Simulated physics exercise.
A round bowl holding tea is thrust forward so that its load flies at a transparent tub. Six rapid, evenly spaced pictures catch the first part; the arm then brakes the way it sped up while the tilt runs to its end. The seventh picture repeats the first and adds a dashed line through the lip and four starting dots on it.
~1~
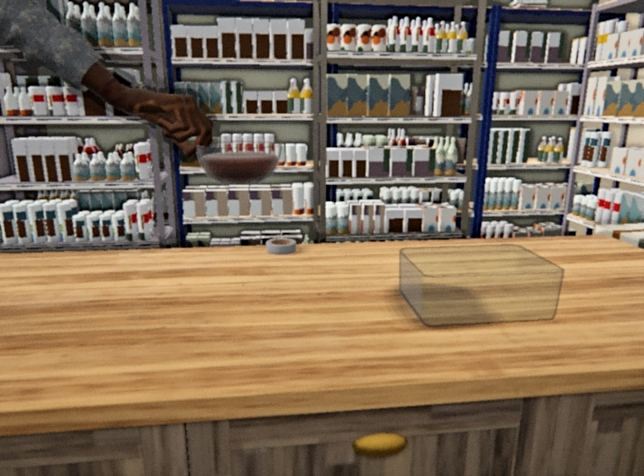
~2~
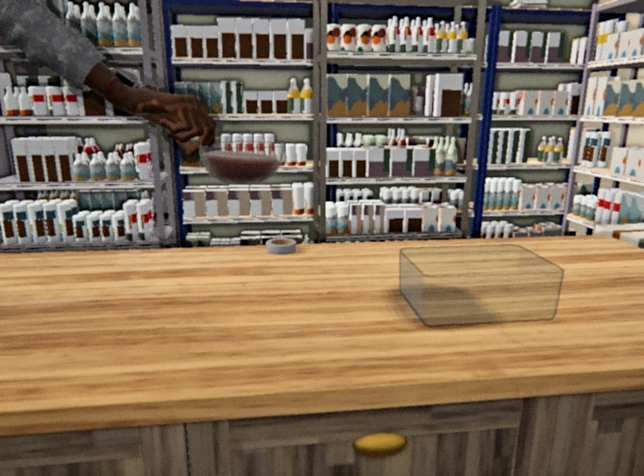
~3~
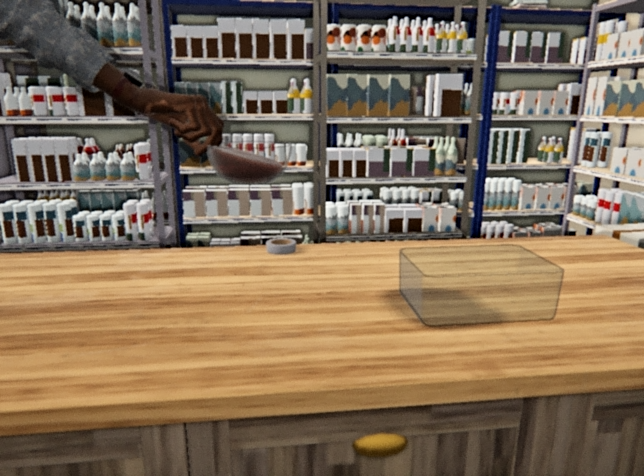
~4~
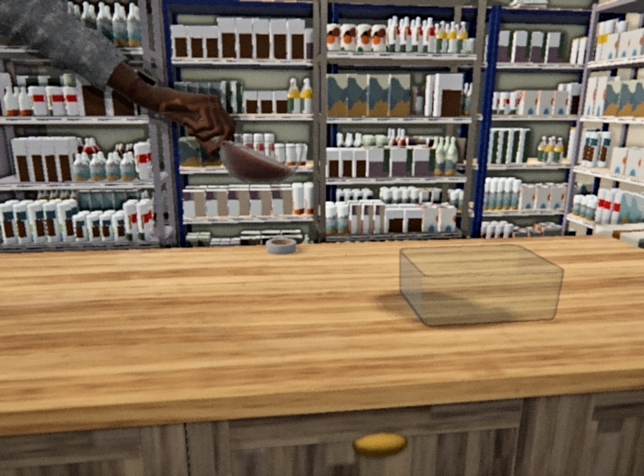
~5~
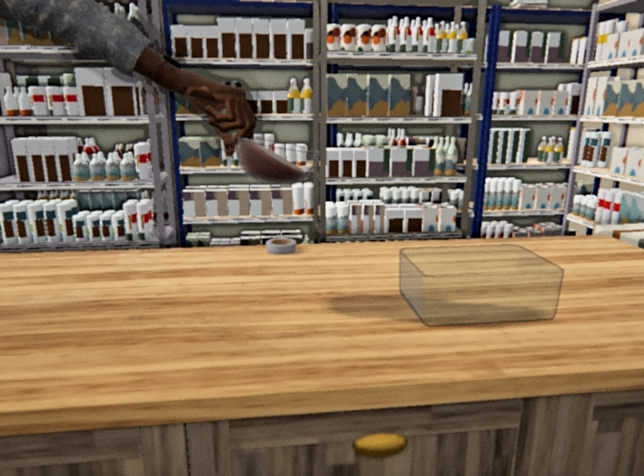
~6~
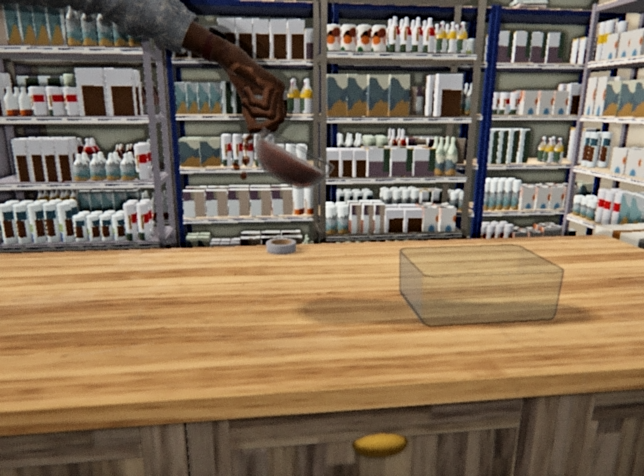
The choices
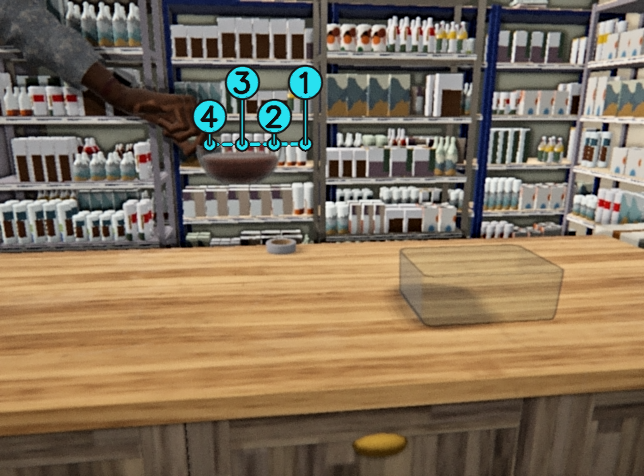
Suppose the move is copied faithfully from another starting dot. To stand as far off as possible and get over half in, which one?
That is dot 1.
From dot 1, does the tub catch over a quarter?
Yes.
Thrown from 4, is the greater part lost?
Yes, that goes wrong.
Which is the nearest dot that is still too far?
That is dot 2.
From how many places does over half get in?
One of them.
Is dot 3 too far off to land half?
Yes.
On the marked copy, 1 at (305, 144); 2 at (274, 144); 3 at (242, 144); 4 at (209, 144).
With 1, about 64 % lands in the tub, 24 % falls short and 12 % goes beside or beyond.
With 2, about 27 % lands in the tub, 68 % falls short and 5 % goes beside or beyond.
With 3, about 0 % lands in the tub, 99 % falls short.
With 4, about 0 % lands in the tub, 100 % falls short.
